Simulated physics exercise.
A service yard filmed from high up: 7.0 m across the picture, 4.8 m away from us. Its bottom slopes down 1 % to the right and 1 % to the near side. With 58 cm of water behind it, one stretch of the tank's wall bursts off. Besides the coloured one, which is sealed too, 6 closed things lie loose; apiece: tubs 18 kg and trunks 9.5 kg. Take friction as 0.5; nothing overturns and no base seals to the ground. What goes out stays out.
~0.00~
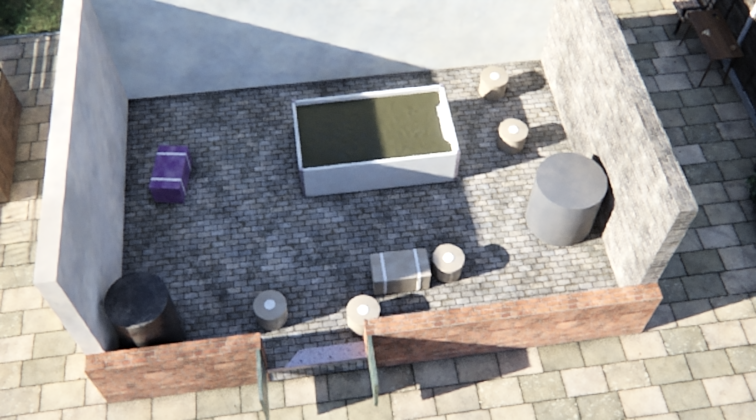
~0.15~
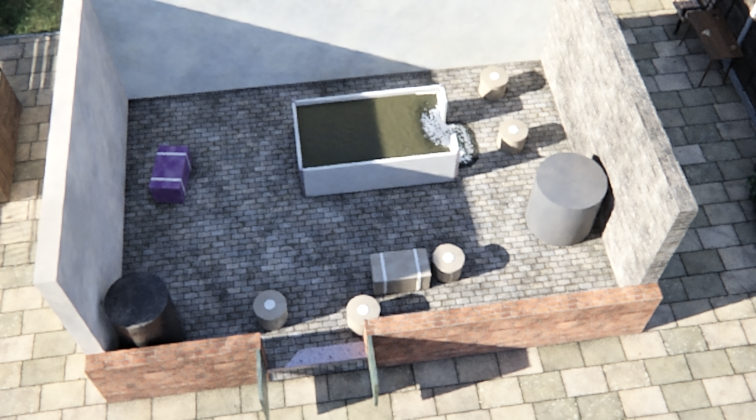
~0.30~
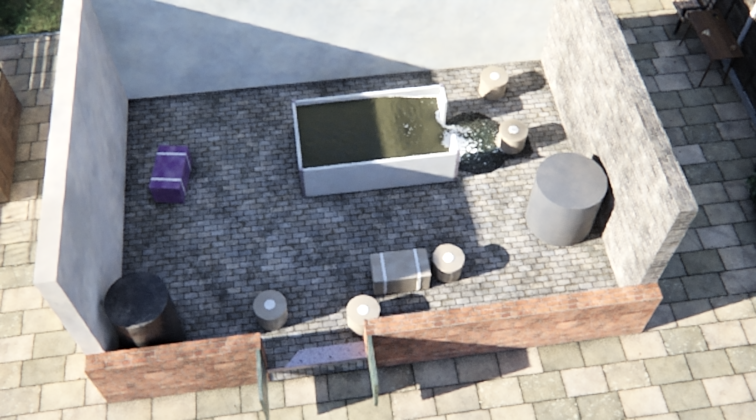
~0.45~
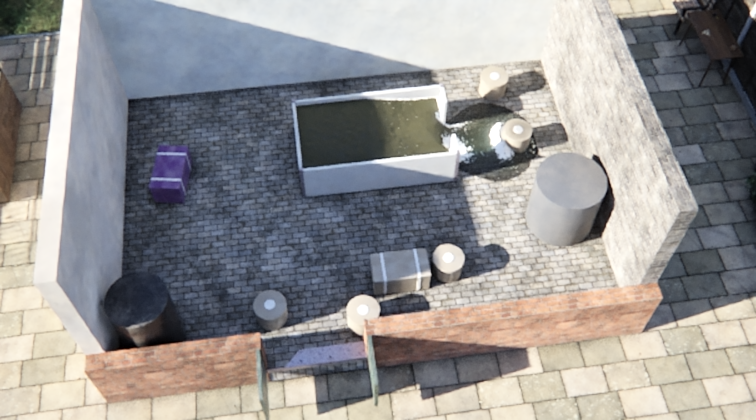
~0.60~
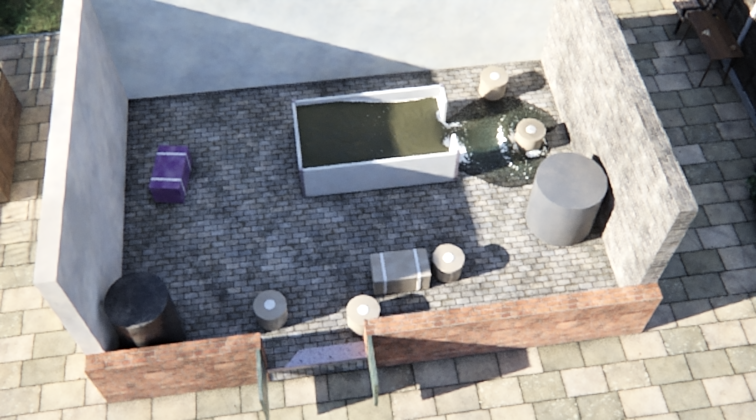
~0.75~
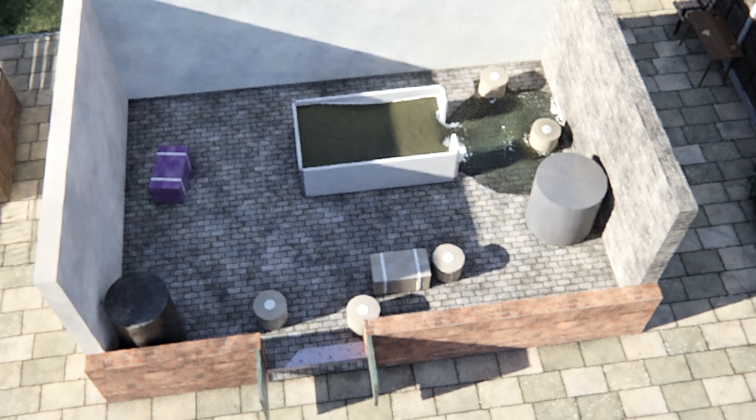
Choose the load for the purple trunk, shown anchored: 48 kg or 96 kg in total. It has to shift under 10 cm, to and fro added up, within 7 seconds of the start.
For it, the smaller load will do.
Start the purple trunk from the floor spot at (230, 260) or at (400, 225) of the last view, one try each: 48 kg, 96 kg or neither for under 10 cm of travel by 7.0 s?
In turn: The smaller is enough; either load holds.
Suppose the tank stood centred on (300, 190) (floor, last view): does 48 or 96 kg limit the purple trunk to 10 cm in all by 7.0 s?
In that case the lower weight is enough.
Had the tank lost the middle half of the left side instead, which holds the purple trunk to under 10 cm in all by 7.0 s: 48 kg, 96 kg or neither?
Then only the higher weight holds it.
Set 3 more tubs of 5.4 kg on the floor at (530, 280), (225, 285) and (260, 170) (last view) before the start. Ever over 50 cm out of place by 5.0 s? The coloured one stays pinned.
In turn: Less, short of it, under.
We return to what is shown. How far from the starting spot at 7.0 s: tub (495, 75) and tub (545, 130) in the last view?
In that order: 120 cm, 100 cm.
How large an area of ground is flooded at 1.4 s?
About 7.5 m2.
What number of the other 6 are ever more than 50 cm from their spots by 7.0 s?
That makes 2.
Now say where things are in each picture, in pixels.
In the first frame, the purple trunk at (169, 166) rests on the ground; 3.0 m2 under water; 0 of 7 have shifted.
In the second frame, the purple trunk at (169, 166) rests on the ground; 3.3 m2 under water; 0 of 7 have shifted.
In the third frame, the purple trunk at (169, 166), on the bottom; 3.9 m2 under water; 0 of 7 have shifted.
In the fourth frame, the purple trunk at (169, 166) rests on the ground; water covers 4.4 m2; 1 of 7 have shifted.
In the fifth frame, the purple trunk at (169, 166), on the bottom; water covers 5.2 m2; 1 of 7 have shifted.
In the sixth frame, the purple trunk at (169, 166) rests on the ground; 6.1 m2 under water; 1 of 7 have shifted.
After 1.4 s the purple trunk would be 0 cm from its start with 48 kg and 0 cm from its start with 96 kg; 0 cm of water round it then.
After 3.1 s the purple trunk would be 0 cm from its start with 48 kg and 0 cm from its start with 96 kg; 0 cm of water round it then.
After 4.9 s the purple trunk would be 0 cm from its start with 48 kg and 0 cm from its start with 96 kg; 0 cm of water round it then.
After 7.0 s the purple trunk would be 0 cm from its start with 48 kg and 0 cm from its start with 96 kg; 3 cm of water round it then.
